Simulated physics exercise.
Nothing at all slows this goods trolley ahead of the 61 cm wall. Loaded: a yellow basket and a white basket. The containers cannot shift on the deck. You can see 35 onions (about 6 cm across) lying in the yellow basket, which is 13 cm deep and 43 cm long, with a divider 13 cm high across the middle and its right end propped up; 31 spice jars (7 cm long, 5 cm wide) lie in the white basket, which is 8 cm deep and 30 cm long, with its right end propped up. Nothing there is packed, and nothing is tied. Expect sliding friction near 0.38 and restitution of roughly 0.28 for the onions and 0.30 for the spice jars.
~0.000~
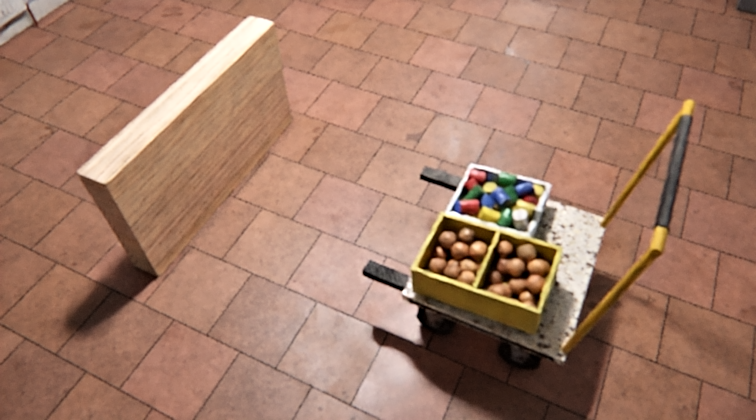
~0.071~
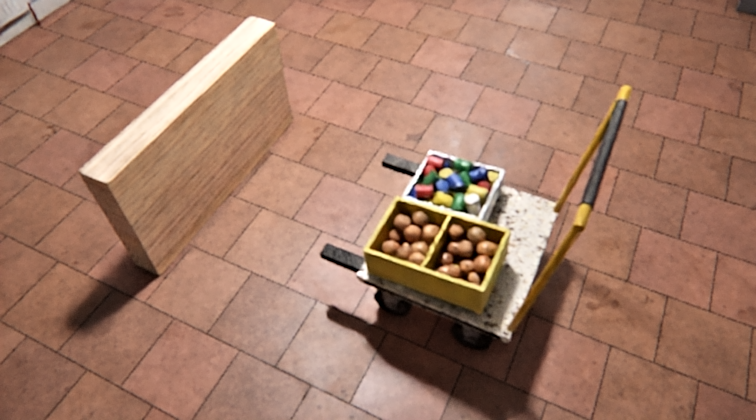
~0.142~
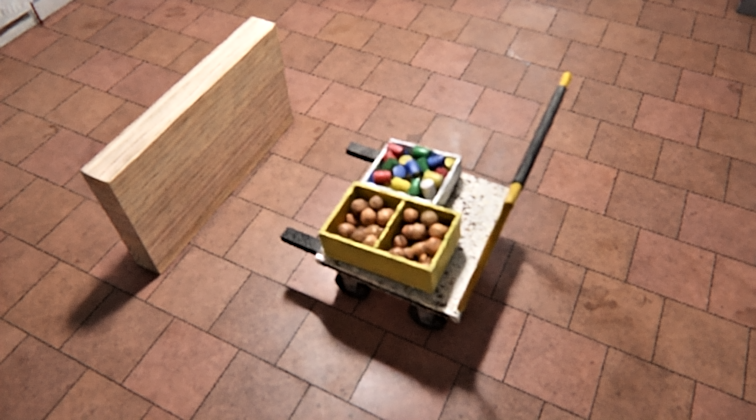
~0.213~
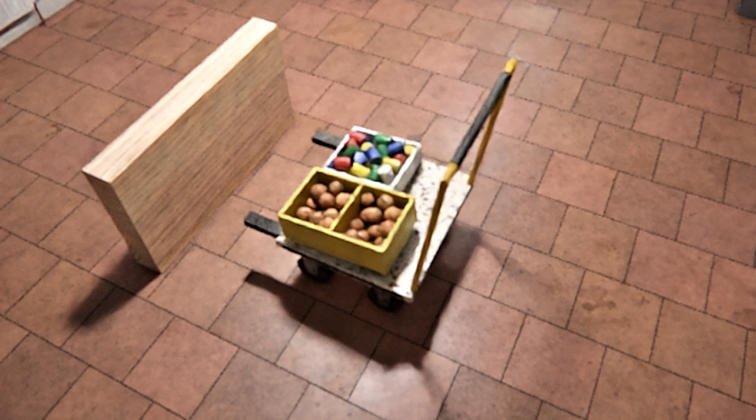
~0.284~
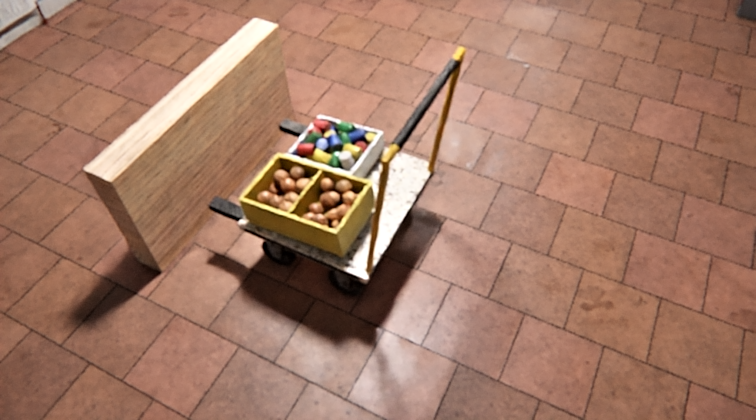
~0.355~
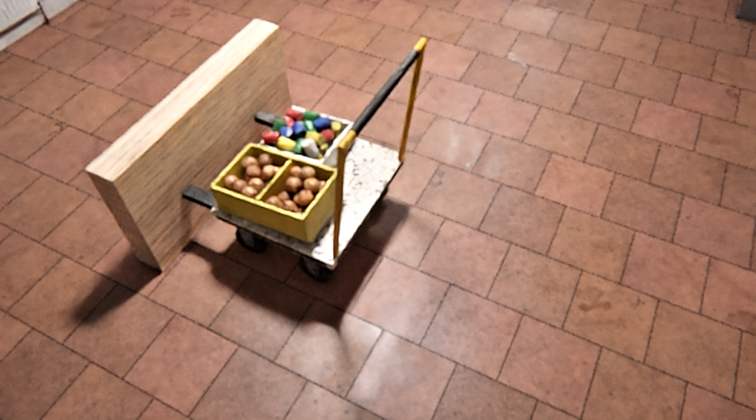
A flat cart with a yellow handle, carrying a yellow basket of onions and a white basket of colourful jars, rolled left across the tiled floor and came up close to an upright wooden board.
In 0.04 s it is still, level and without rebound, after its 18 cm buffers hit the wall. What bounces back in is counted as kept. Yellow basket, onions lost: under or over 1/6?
Under 1/6.
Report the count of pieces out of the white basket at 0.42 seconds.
About: White basket 2.
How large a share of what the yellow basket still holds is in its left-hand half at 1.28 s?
Around 50 per cent.
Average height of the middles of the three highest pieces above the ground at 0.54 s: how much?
Close to 54 cm, on average.
After 0.42 s, yellow basket 35 in, 0 out and white basket 29 in, 2 out.
After 0.54 s, yellow basket 35 in, 0 out and white basket 26 in, 5 out.
After 0.77 s, yellow basket 35 in, 0 out and white basket 23 in, 8 out.
Final count (at 1.28 s), yellow basket 35 in, 0 out and white basket 23 in, 8 out. Asked share, 0 of 35, 0 per cent.
